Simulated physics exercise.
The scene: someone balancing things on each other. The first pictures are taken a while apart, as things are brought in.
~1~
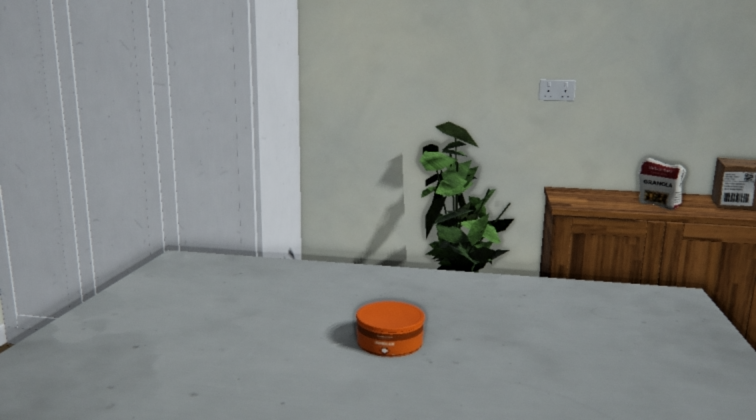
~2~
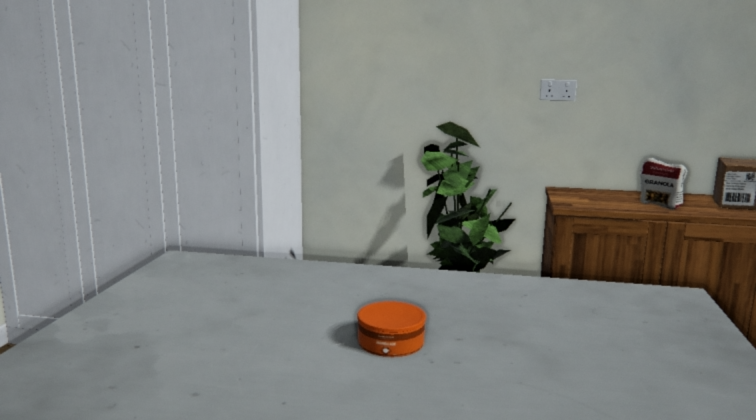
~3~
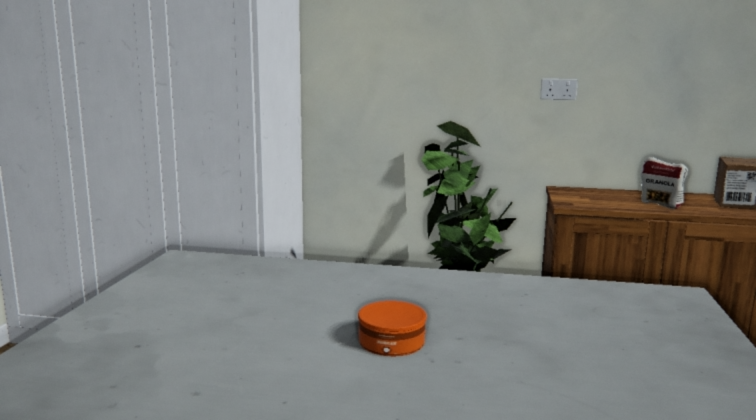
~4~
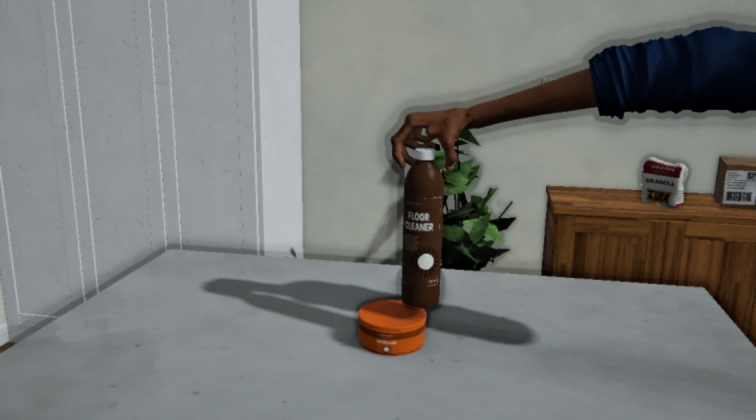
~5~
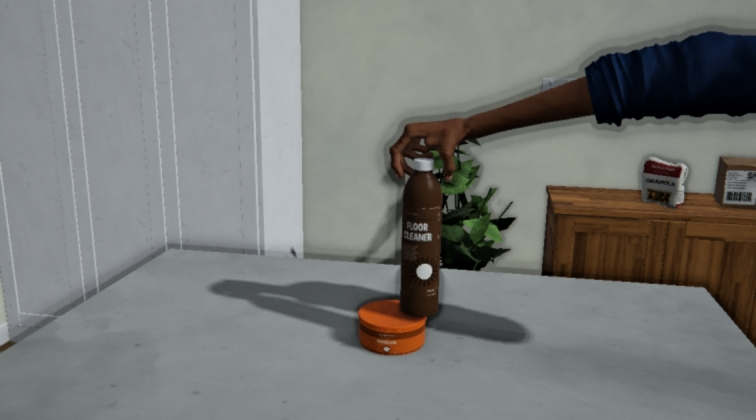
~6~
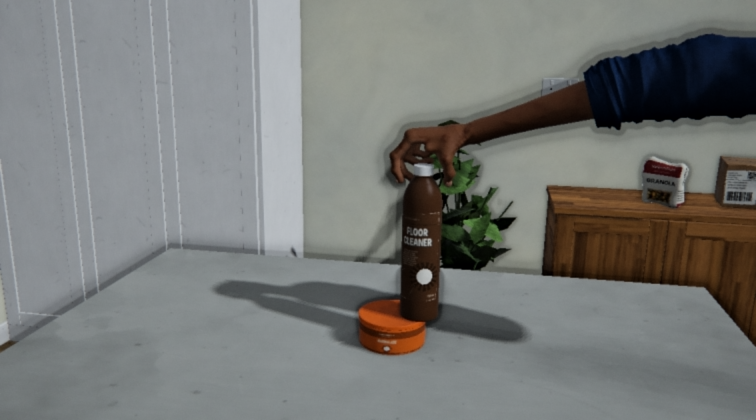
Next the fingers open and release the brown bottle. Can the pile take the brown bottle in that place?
In the end the pile keeps its balance.
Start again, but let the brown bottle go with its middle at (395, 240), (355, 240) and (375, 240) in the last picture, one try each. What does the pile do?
First, it stays up; second, it gives way; third, it stays up.
Then, 0.20 s after the last picture, nothing has stirred.
Then, 0.40 s after the last picture, brown bottle resting near (422, 242).
At rest, both in place. Seen from the same camera at the end, brown bottle near (422, 242). The pile stays up.
